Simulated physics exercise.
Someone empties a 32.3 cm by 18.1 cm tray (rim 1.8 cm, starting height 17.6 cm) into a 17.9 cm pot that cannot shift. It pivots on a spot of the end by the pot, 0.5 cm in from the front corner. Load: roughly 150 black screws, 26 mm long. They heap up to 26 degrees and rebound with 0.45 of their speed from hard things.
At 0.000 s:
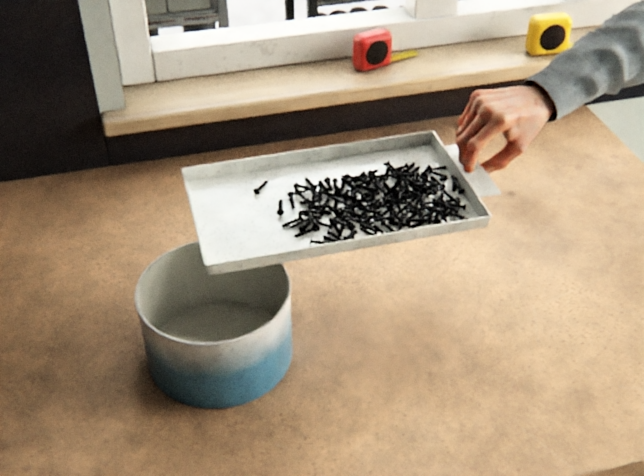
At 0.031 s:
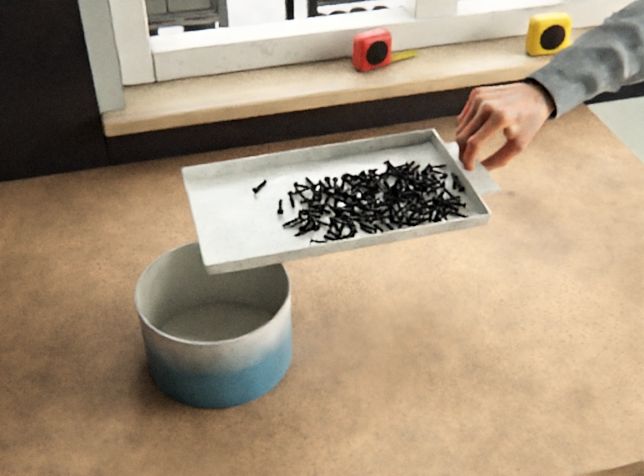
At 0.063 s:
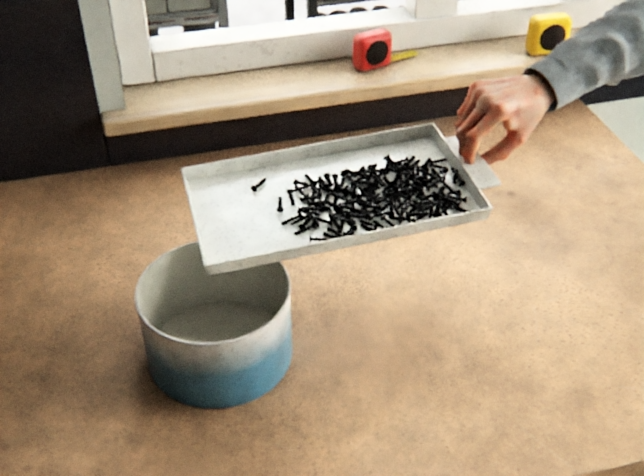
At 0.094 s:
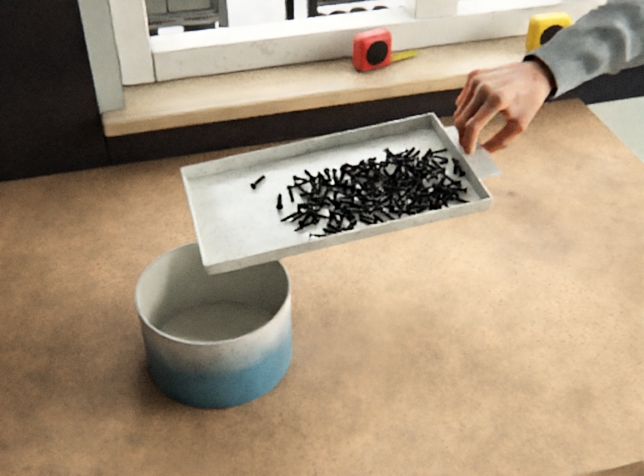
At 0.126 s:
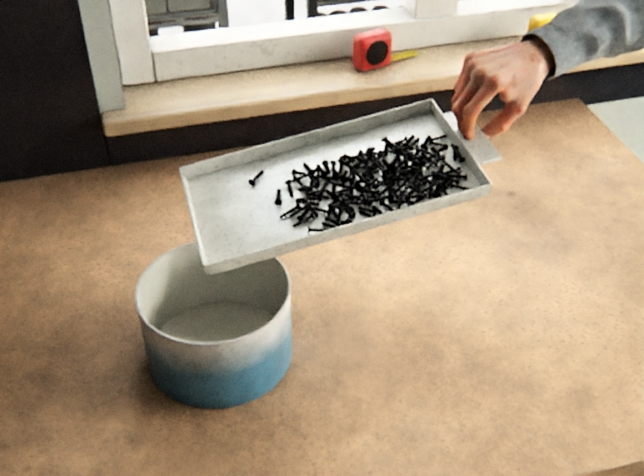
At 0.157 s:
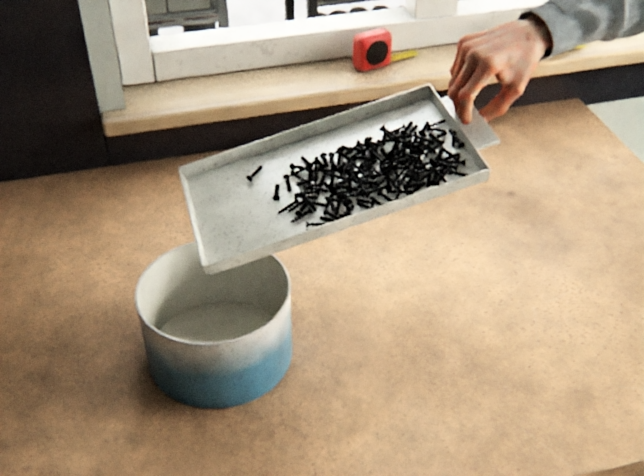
On a brown tabletop by a window, a hand held a pale tray of black screws over a round blue-and-white pot, then raised the right end, tilting it gradually toward the pot.
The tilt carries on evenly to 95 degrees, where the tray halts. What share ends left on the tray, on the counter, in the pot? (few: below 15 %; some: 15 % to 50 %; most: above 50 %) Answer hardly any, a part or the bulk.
Left on the tray: Hardly any; on the counter: The bulk; in the pot: A part.
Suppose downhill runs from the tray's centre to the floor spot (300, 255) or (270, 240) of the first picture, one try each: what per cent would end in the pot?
Some 10 and 20 per cent.
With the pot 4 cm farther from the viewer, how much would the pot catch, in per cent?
Then about 30 per cent.
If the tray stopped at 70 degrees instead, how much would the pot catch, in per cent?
It would be near 35 per cent.
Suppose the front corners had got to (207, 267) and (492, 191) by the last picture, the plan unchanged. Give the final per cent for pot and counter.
Pot 0, counter 100.
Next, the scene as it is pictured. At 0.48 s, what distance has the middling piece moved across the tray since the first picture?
Some 6 cm.
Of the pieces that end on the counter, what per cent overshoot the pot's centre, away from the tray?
Roughly 100 per cent.
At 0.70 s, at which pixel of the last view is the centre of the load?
At about (157, 252).
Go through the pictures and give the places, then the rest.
The first picture shows tray tilt 0 degrees, front corners at (208, 263) and (488, 215); middle of the pieces at (375, 202); pot at (213, 288).
The second picture shows tray tilt 1 degrees, front corners at (208, 263) and (488, 213); middle of the pieces at (375, 201).
The third picture shows tray tilt 2 degrees, front corners at (207, 263) and (488, 207); middle of the pieces at (375, 197).
The fourth picture shows tray tilt 5 degrees, front corners at (207, 263) and (489, 197), lowest corner left front; middle of the pieces at (375, 190).
The fifth picture shows tray tilt 8 degrees, front corners at (206, 263) and (488, 183), lowest corner left front; middle of the pieces at (374, 181).
The sixth picture shows tray tilt 12 degrees, front corners at (204, 264) and (486, 168), lowest corner left front; middle of the pieces at (372, 171); pot at (213, 288). The tray's pace is about 125 degrees a second.
Then, at 0.48 s, tilt 53 degrees; the tray holds 100 %, the pot 0 %.
After 0.70 s, tilt 80 degrees; the tray holds 50 %, the pot 5 %.
After 1.03 s, tilt 95 degrees; the tray holds 0 %, the pot 30 %.
At rest (2.1 s), tray 0 %, counter 70 %, pot 30 %.
